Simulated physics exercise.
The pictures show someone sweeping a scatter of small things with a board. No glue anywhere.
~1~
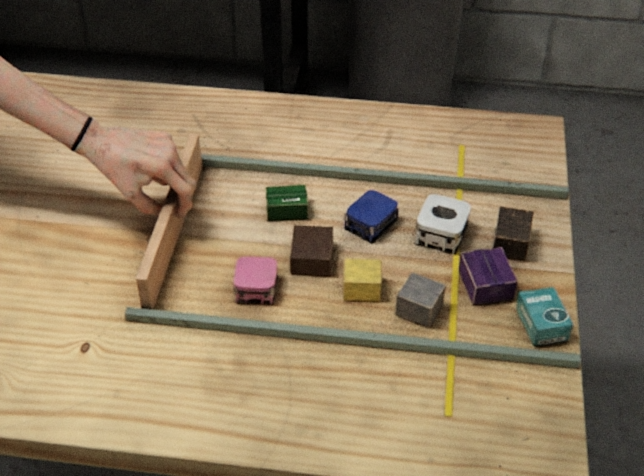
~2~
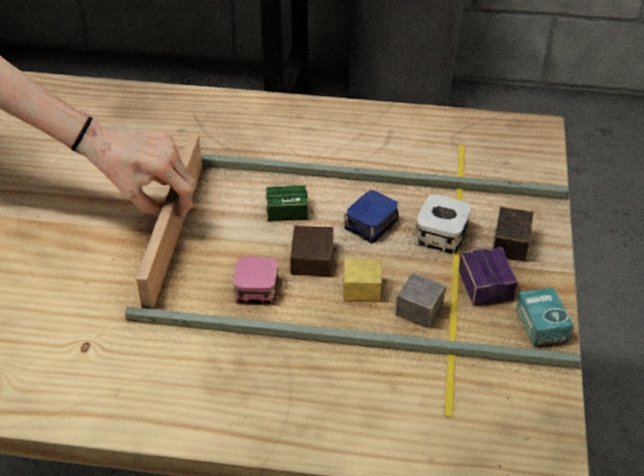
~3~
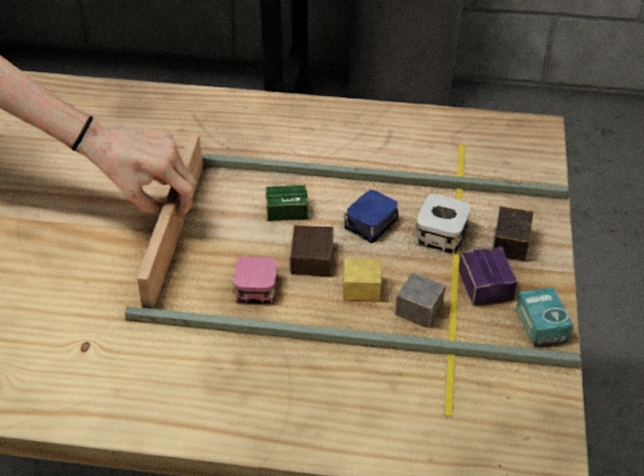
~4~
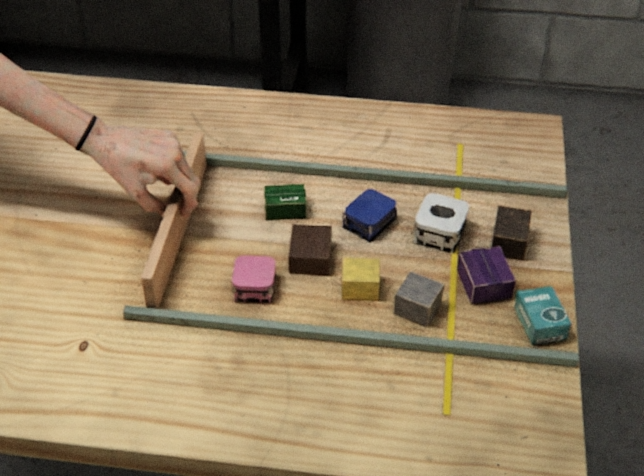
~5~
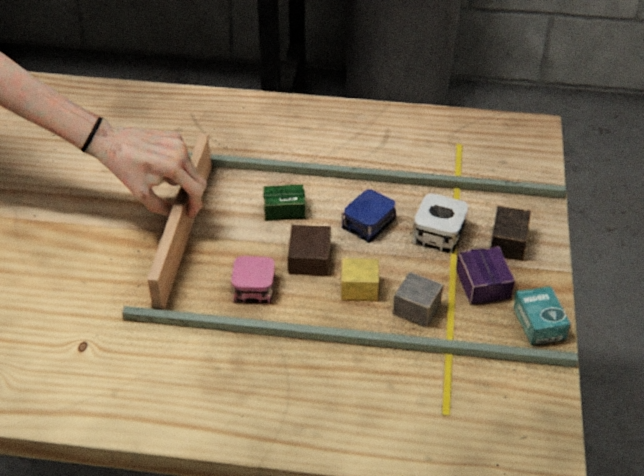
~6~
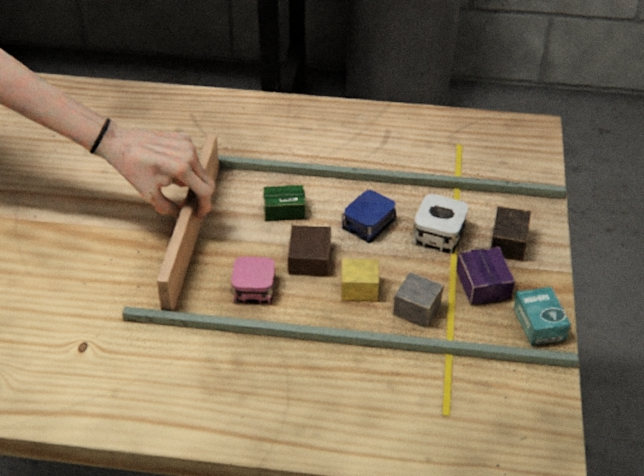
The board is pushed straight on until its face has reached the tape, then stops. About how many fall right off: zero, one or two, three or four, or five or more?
Here the number that fall off is one or two.
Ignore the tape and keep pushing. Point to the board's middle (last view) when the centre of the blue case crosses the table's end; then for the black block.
Its middle is around (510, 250) and around (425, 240).
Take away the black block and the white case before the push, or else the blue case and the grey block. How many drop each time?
First 0, then 0.
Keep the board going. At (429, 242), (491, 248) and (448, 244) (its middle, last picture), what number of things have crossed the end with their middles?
Place by place, 1, 3 and 1.
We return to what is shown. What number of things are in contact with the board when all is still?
3 of them.
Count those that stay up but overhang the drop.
The number is 2.
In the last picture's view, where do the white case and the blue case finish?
Near (559, 232) and (516, 229).
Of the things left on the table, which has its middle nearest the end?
Foremost is the turquoise box.
Early on, none off yet; turquoise box at rest near (542, 316); black block at rest near (510, 233); purple box at rest near (485, 276).
A while later, none off yet; turquoise box at rest near (542, 316); black block moving near (519, 234); purple box at rest near (486, 275).
Finally, the number that fall off is one or two; lost, black block.
